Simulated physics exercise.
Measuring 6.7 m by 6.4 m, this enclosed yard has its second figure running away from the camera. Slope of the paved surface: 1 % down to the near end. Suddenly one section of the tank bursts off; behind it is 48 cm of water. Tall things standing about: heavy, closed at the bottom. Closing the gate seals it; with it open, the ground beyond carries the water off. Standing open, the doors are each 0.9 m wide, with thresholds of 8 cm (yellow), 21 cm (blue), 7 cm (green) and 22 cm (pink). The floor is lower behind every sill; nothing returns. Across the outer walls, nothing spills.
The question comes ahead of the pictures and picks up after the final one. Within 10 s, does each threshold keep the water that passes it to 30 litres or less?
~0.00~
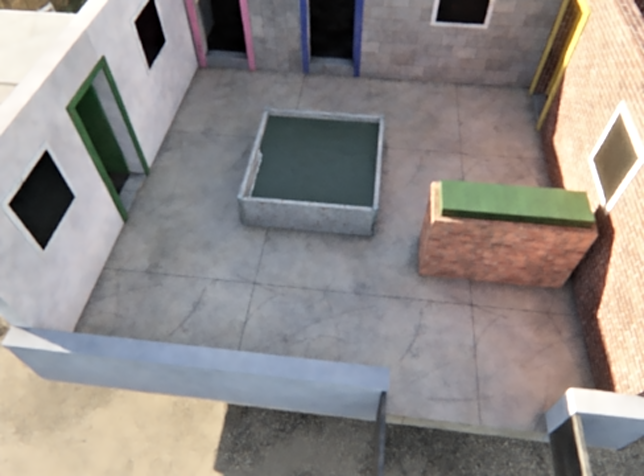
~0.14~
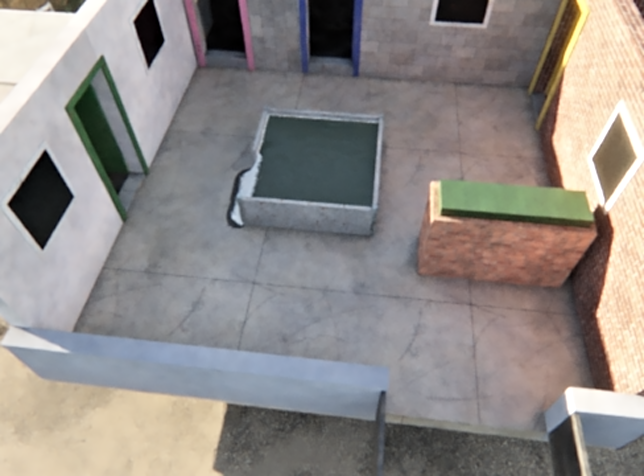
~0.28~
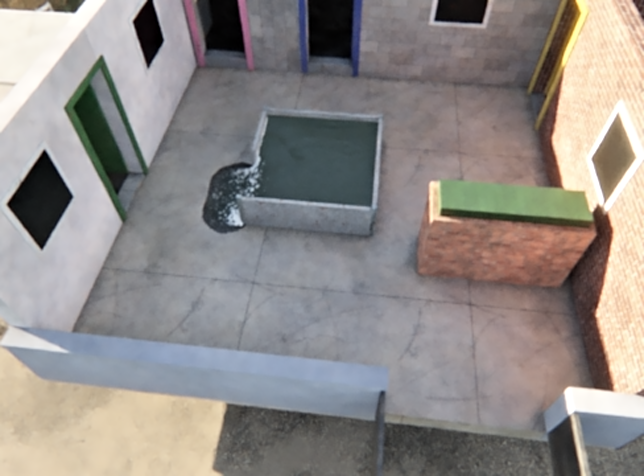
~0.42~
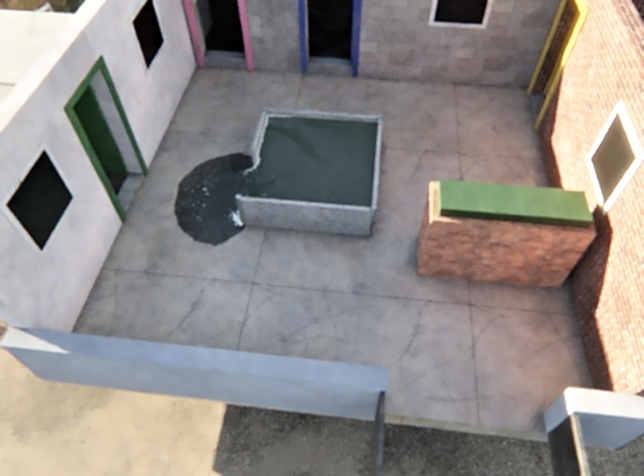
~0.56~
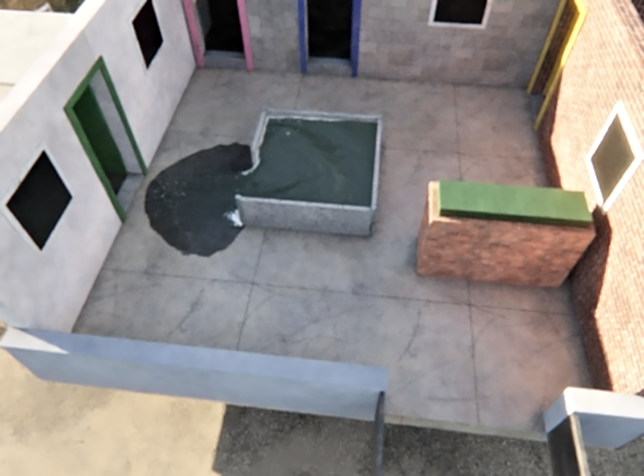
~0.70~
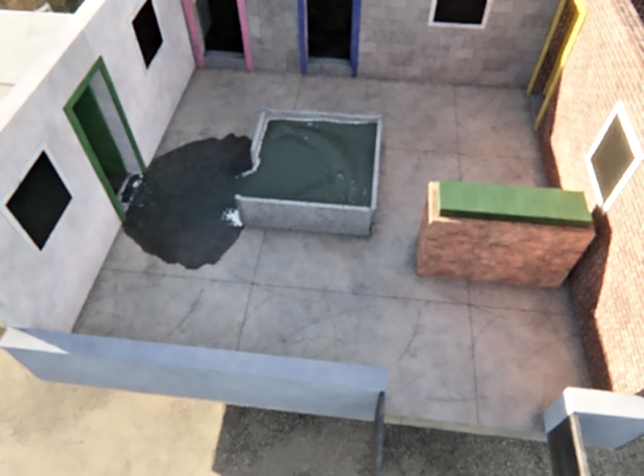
The yellow door does; the blue door does; the green door does not; the pink door does.
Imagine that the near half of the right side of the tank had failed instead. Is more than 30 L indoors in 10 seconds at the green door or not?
Then green does not exceed it.
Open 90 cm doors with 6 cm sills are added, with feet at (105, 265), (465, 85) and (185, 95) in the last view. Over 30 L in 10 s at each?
In that order: Beyond it, short of it, short of it.
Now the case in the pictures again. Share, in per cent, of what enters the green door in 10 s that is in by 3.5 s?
I'd put it at about 75 per cent by that point.
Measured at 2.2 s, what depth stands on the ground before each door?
Centimetres: Yellow 0 / blue 0 / green 21 / pink 0.
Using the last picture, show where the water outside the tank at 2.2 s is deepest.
At about (60, 356).
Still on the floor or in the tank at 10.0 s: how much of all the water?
Some 78 in a hundred.
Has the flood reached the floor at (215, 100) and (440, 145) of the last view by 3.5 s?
I'd say drenched, then spared.
After 1.4 s water covers 15 % of the floor and is deepest (29 cm) near (244, 209); yellow door not reached, blue door not reached, green door 16 cm at the sill, 58 L in, pink door not reached.
After 2.2 s water covers 20 % of the floor and is deepest (33 cm) near (60, 356); yellow door not reached, blue door not reached, green door 21 cm at the sill, 158 L in, pink door not reached.
After 3.5 s water covers 30 % of the floor and is deepest (20 cm) near (60, 356); yellow door not reached, blue door not reached, green door 18 cm at the sill, 267 L in, pink door 12 cm at the sill, 0 L in.
After 6.0 s water covers 60 % of the floor and is deepest (16 cm) near (60, 356); yellow door not reached, blue door 2 cm at the sill, 0 L in, green door 12 cm at the sill, 346 L in, pink door 7 cm at the sill, 0 L in.
After 10.0 s water covers 85 % of the floor and is deepest (10 cm) near (60, 356); yellow door not reached, blue door 2 cm at the sill, 0 L in, green door 7 cm at the sill, 368 L in, pink door 4 cm at the sill, 0 L in.
